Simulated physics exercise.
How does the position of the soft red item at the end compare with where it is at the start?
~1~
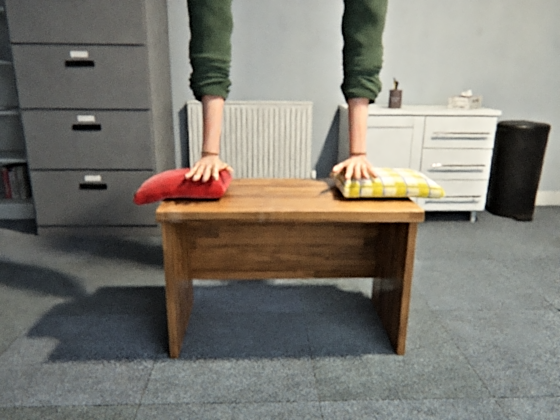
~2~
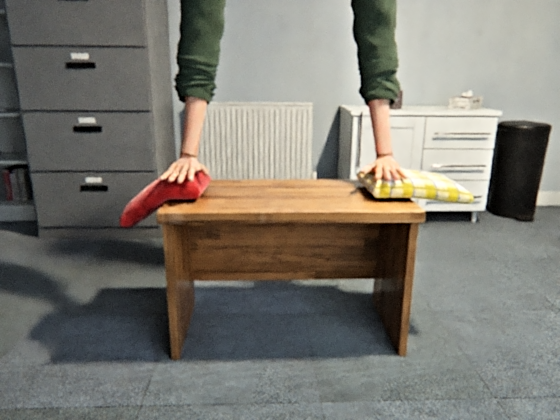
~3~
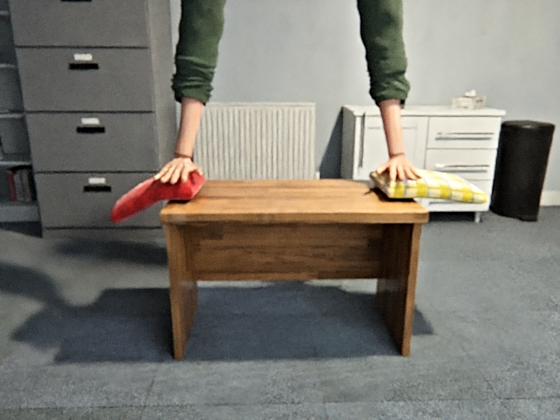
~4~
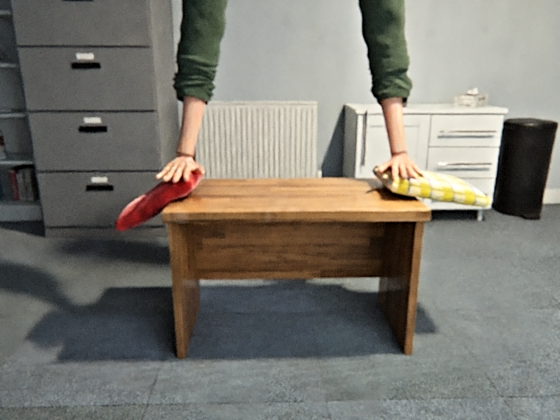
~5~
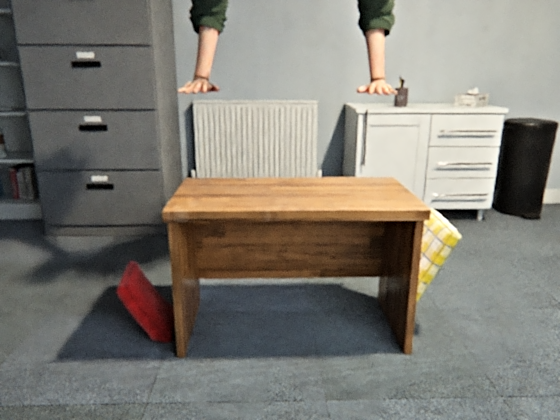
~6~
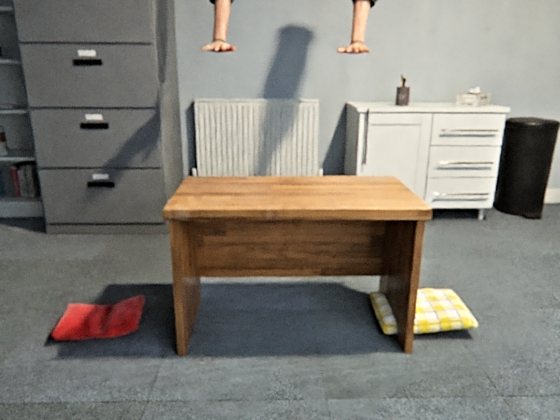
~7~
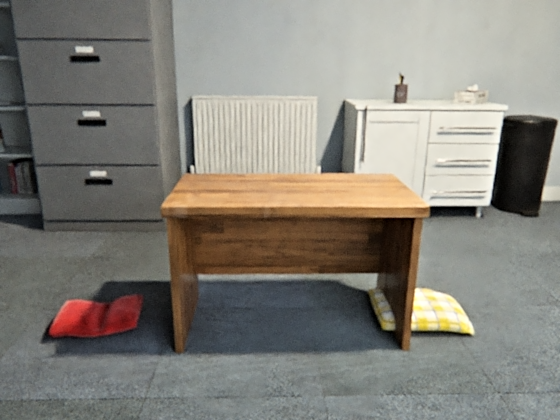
At the start it rests on the left end of the wooden table under a hand, and at the end it lies on the floor to the left of the table.
The footage shows two hands sliding a soft red bag left and a folded yellow and white checked cloth right until both overhang the ends of a low wooden table, then letting go and lifting away as both items fall to the floor.
